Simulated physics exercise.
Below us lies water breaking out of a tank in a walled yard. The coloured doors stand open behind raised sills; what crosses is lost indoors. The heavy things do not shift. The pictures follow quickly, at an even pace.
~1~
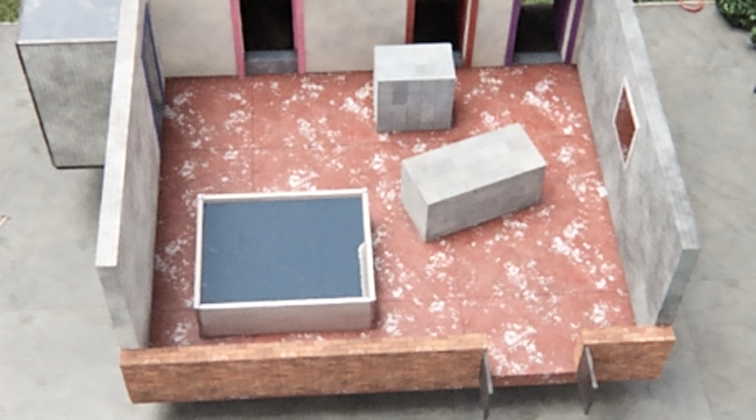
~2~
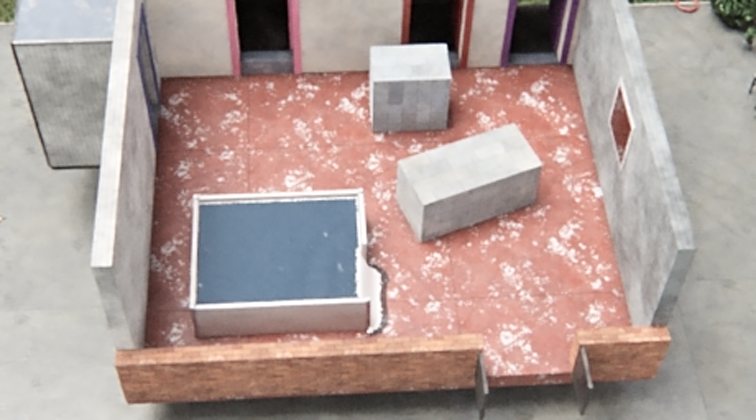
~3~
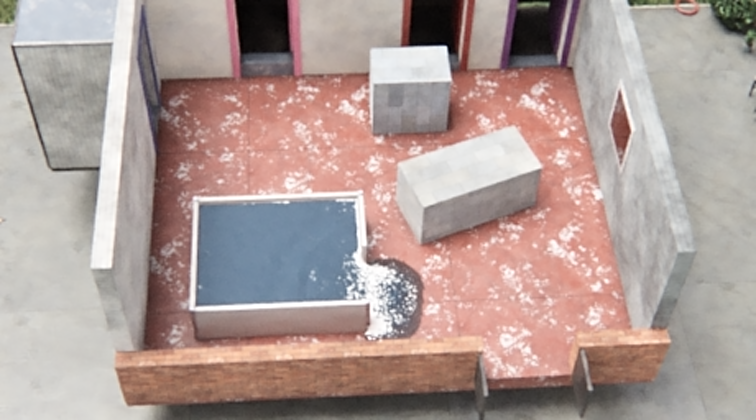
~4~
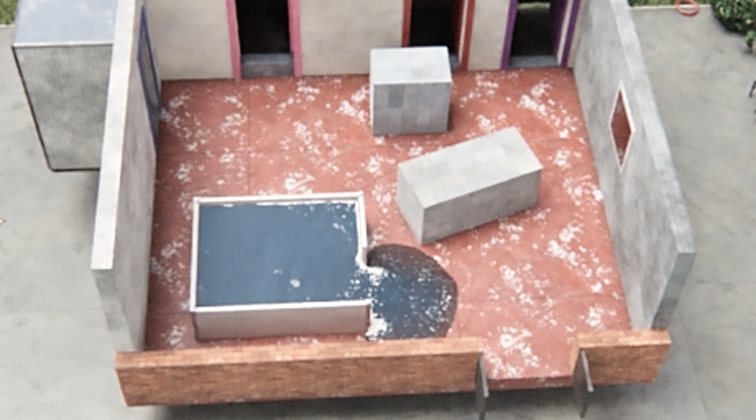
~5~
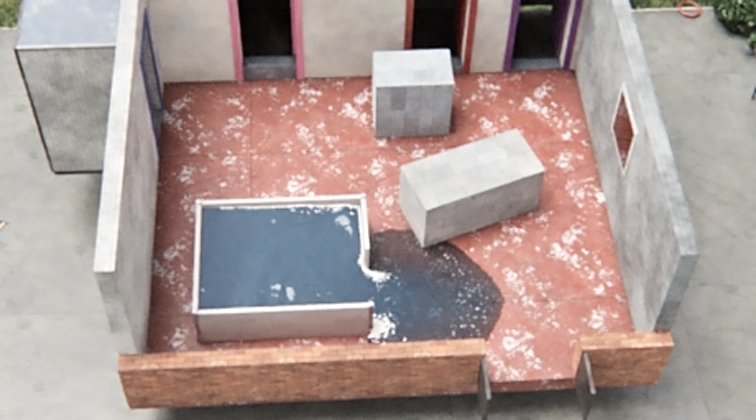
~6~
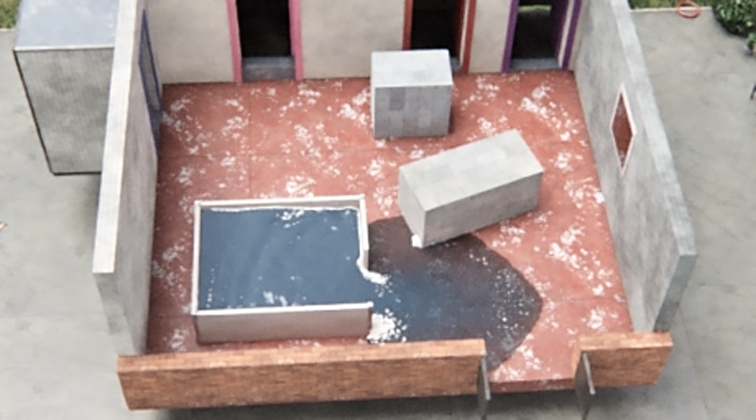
Water breaks through the tank's right side and spreads rightward across the red walled yard.
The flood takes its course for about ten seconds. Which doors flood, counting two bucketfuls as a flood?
One by one: The pink door stays under that; the purple door takes more than that; the red door stays under that; the blue door stays under that.
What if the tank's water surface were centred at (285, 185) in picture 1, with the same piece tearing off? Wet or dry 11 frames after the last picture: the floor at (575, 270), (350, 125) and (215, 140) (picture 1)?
In turn: Awash, awash, dry.
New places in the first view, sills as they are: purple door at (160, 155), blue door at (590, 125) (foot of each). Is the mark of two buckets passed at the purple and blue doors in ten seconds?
In short: The purple door takes less, the blue door holds.
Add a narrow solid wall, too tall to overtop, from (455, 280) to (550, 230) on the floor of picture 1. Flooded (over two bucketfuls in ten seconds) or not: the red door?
One by one: Red is under.
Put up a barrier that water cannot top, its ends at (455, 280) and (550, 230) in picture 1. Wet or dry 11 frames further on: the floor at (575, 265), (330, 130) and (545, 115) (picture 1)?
In that order: Wet, free of water, free of water.
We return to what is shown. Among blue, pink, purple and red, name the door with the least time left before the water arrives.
First comes the door marked purple.
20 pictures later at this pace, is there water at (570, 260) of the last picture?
Verdict: Flooded.
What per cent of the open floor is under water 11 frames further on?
I make it 30 per cent.
A moment on, water covers 30 % of the floor; the pink door not reached, the purple door not reached, the red door not reached, the blue door not reached.
Next, water covers 30 % of the floor; the pink door not reached, the purple door not reached, the red door not reached, the blue door not reached.
Then, water covers 40 % of the floor; the pink door not reached, the purple door wet at the sill, nothing in, the red door not reached, the blue door not reached.
Later, water covers 55 % of the floor; the pink door not reached, the purple door far over two buckets in, the red door wet at the sill, nothing in, the blue door not reached.
In the end, water covers 85 % of the floor; the pink door wet at the sill, nothing in, the purple door far over two buckets in, the red door wet at the sill, nothing in, the blue door wet at the sill, nothing in.
